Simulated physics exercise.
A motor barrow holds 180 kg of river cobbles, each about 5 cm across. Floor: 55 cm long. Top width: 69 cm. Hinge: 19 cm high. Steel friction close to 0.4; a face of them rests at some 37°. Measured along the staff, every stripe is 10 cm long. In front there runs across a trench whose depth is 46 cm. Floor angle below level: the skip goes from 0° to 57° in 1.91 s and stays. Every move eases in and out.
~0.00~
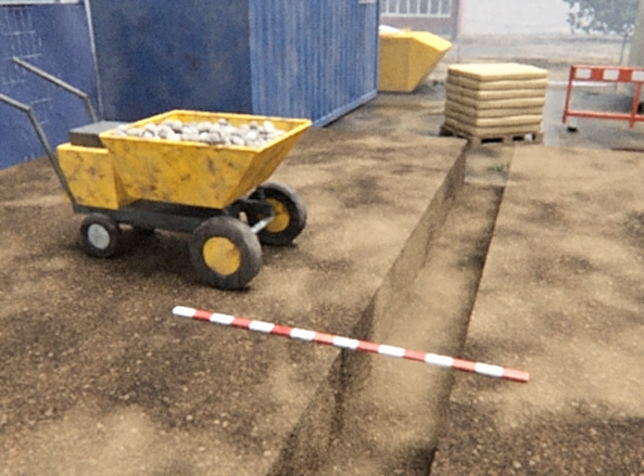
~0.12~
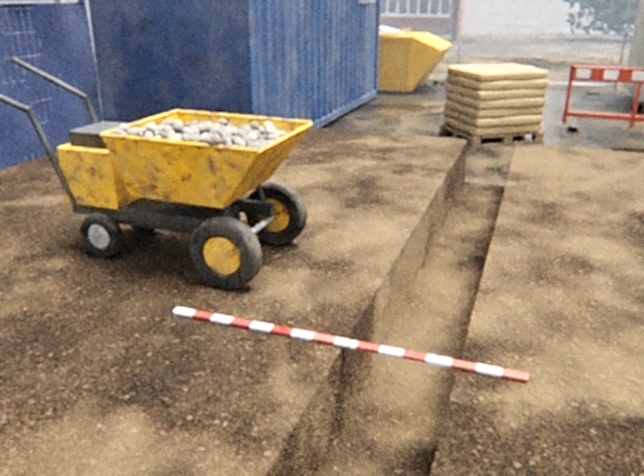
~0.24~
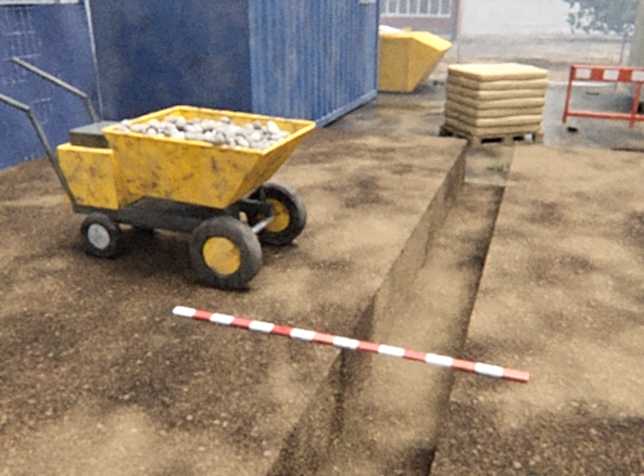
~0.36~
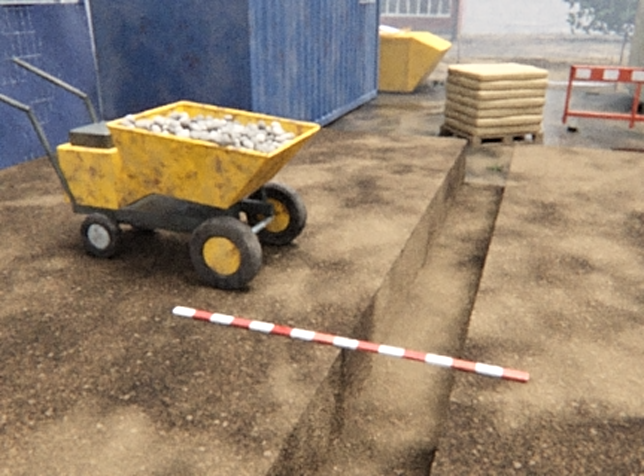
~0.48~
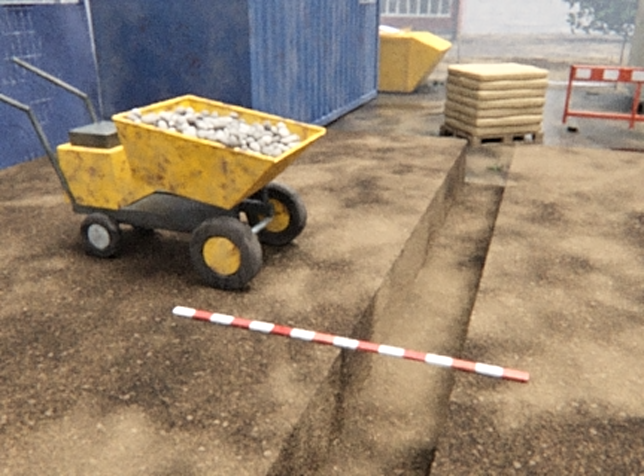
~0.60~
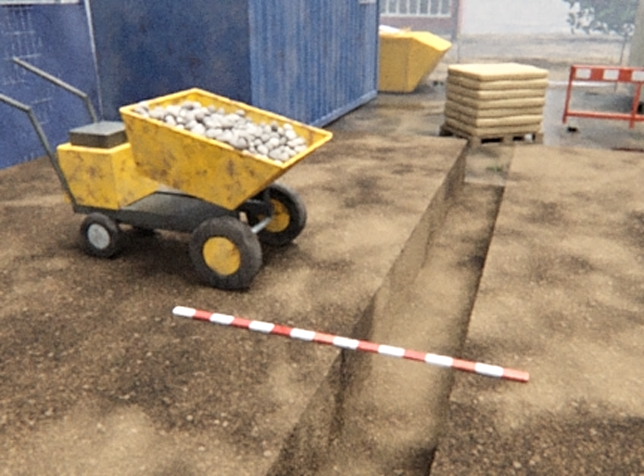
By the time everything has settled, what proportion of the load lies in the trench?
About 43 percent of the load.
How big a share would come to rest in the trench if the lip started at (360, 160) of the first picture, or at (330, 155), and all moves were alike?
30 %, then 50 %.
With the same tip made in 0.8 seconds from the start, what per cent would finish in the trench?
It would be near 50 percent.
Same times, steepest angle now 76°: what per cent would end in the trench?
Close to 85 per cent then.
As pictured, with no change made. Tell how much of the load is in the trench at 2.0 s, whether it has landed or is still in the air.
Close to 10 per cent at that time.
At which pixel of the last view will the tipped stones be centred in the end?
In the last view, about (414, 356).
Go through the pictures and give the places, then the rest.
The skip is at 0°, its lip at (257, 151); the top of the load is at (229, 130), in the first frame.
The skip is at 1°, its lip at (258, 151); the top of the load is at (210, 129); the stones move at 0.1 m/s on average, in the second frame.
The skip is at 2°, its lip at (262, 153); the top of the load is at (193, 126); the stones move at 0.2 m/s on average, in the third frame.
The skip is at 5°, its lip at (267, 156); the top of the load is at (190, 121); the stones move at 0.2 m/s on average, in the fourth frame.
The skip is at 9°, its lip at (274, 161); the top of the load is at (191, 117); the stones move at 0.3 m/s on average, in the fifth frame.
The skip is at 13°, its lip at (282, 167); the top of the load is at (193, 111); the stones move at 0.3 m/s on average, in the sixth frame.
After 1.4 s the floor is at 48°; 100 % in the skip; the foremost stones are at (340, 211).
After 2.0 s the floor is at 57°; 84 % in the skip, 7 % short of the trench, 9 % in the trench; the foremost stones are at (430, 366).
After 2.4 s the floor is at 57°; 66 % in the skip, 8 % short of the trench, 26 % in the trench; the foremost stones are at (462, 372).
After 4.3 s the floor is at 57°; 46 % in the skip, 11 % short of the trench, 43 % in the trench; the foremost stones are at (465, 370).
